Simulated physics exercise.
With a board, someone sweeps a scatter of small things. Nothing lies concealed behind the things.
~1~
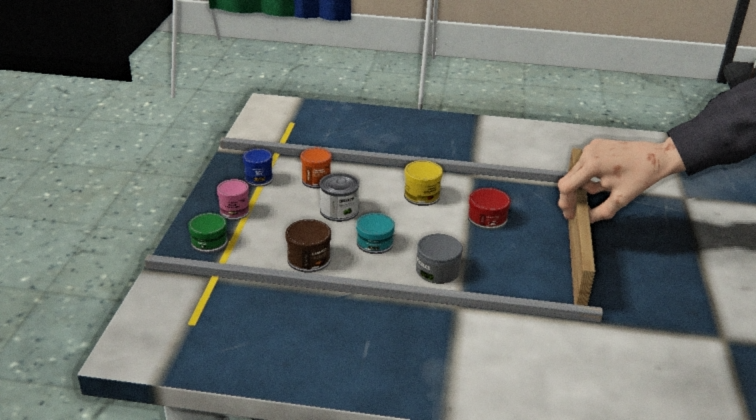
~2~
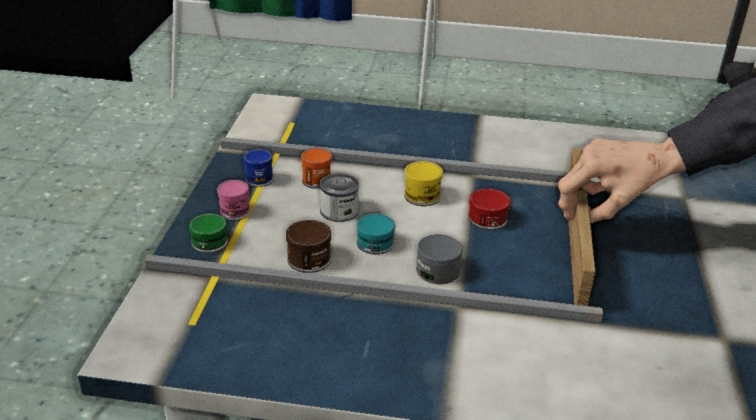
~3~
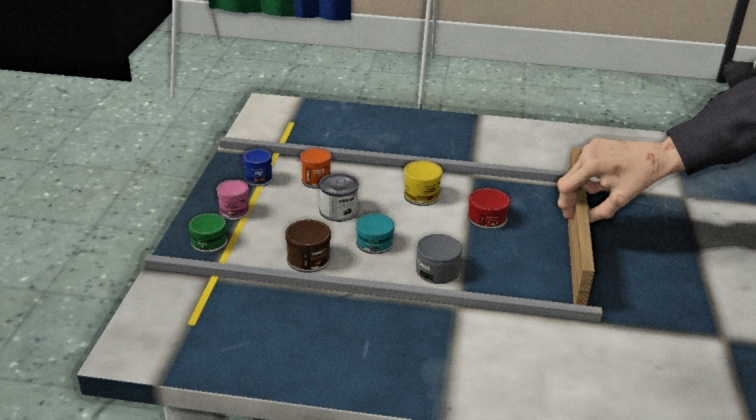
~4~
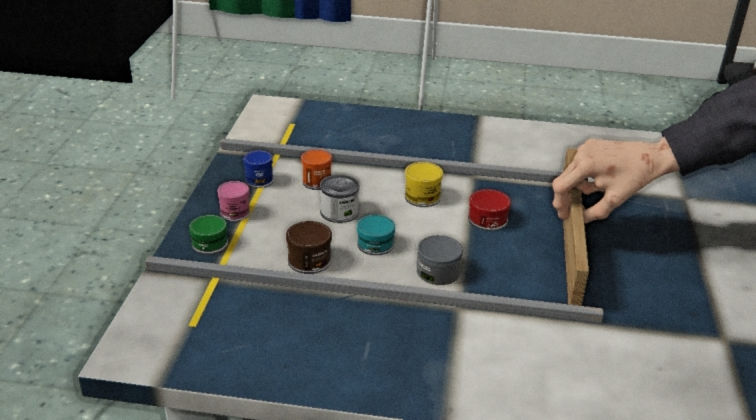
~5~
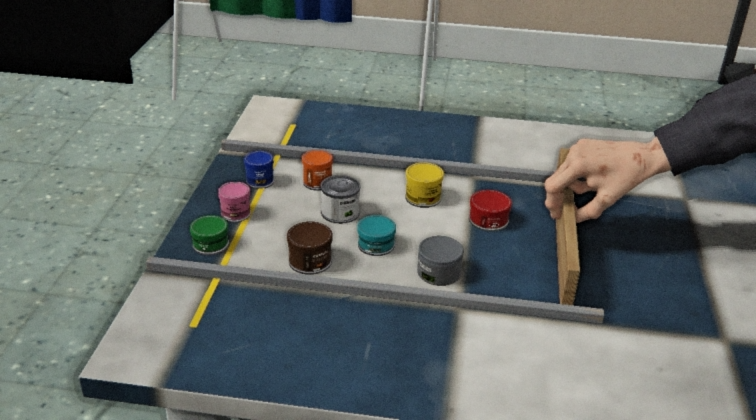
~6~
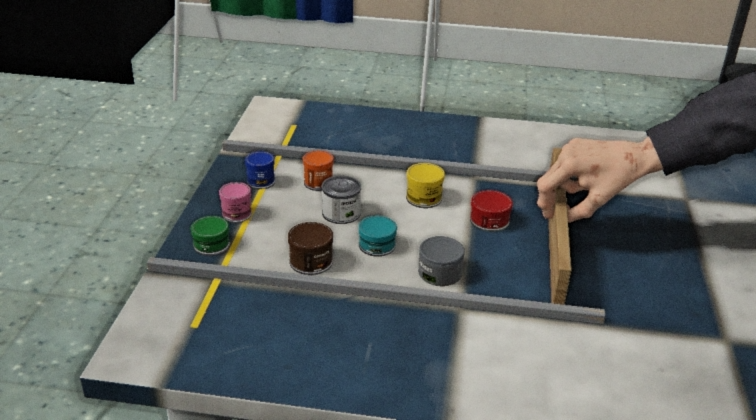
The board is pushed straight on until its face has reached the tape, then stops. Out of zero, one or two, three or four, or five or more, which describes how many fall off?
The push will send just one or two off the table.
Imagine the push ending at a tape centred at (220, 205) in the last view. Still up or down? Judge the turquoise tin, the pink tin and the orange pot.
The turquoise tin? It is safe. The pink tin? It does not stay. The orange pot? It does not stay.
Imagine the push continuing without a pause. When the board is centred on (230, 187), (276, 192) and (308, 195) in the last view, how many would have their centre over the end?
It comes out as 5, then 1, then 0.
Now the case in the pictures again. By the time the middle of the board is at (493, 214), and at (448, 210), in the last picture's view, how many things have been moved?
The number moved is 1 and then 3.
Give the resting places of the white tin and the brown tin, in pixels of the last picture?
Looks like one lands around (218, 197), and the other around (165, 237).
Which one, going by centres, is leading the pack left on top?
Foremost: The pink tin.
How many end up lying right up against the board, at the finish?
The count comes out at 4.
Soon after, none off yet; green tin at rest near (211, 235); pink tin at rest near (236, 203); blue tin at rest near (260, 170).
At rest, the number that fall off is one or two; fallen, green tin.
